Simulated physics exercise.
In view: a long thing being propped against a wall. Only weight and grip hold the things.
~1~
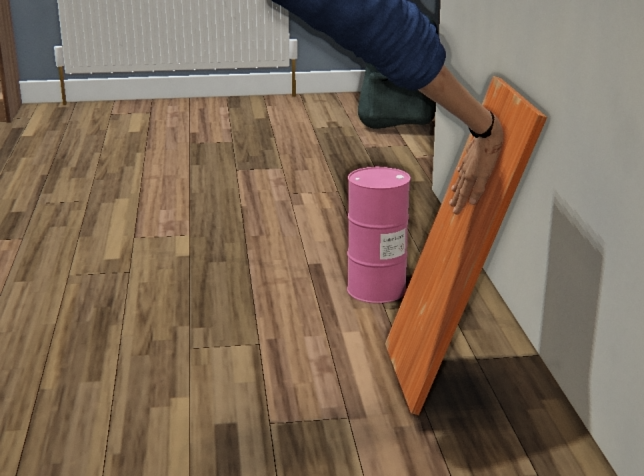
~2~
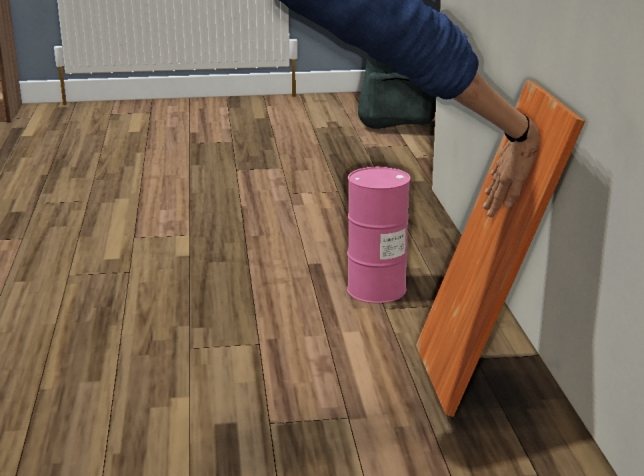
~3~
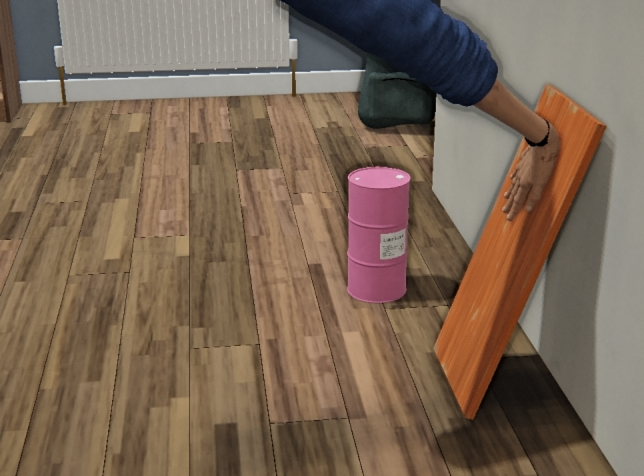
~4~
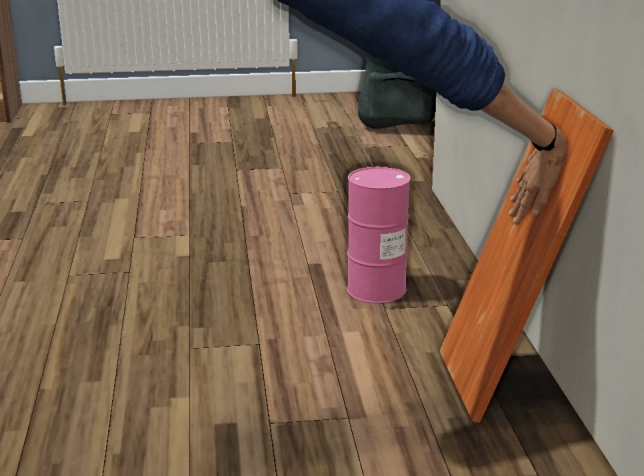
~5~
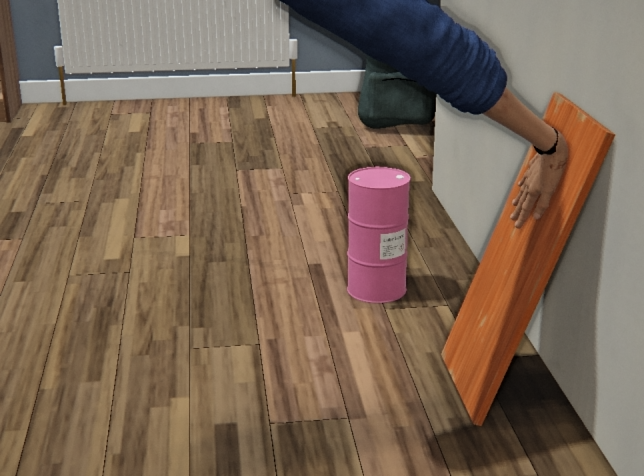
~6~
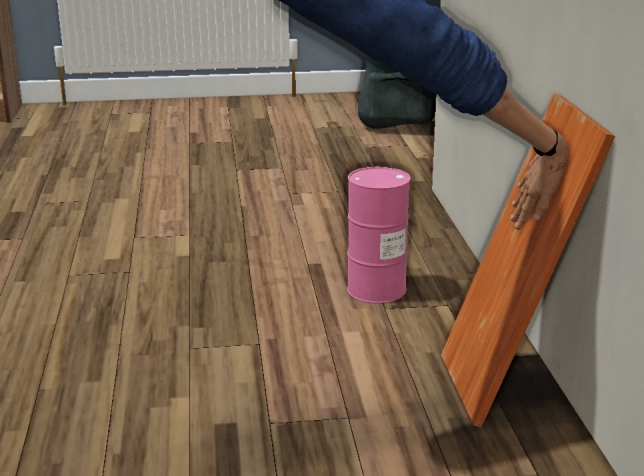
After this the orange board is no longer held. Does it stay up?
In the end the board holds.
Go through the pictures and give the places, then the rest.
The first frame shows on its way; orange board (457, 244); pink canister (378, 235).
The second frame shows on its way; orange board (491, 247); pink canister (378, 235).
The third frame shows on its way; orange board (510, 251); pink canister (378, 235).
The fourth frame shows on its way; orange board (516, 254); pink canister (378, 235).
The fifth frame shows propped up under the hand; orange board (518, 258); pink canister (378, 235).
The sixth frame shows propped up under the hand; orange board (518, 259); pink canister (378, 235).
Then, 0.20 s later than the last frame, all is still.
Then, 0.50 s later than the last frame, orange board resting near (518, 259).
When it is over, both as before. End places, in pixels of the last picture, orange board near (518, 259). The board remains leaning.
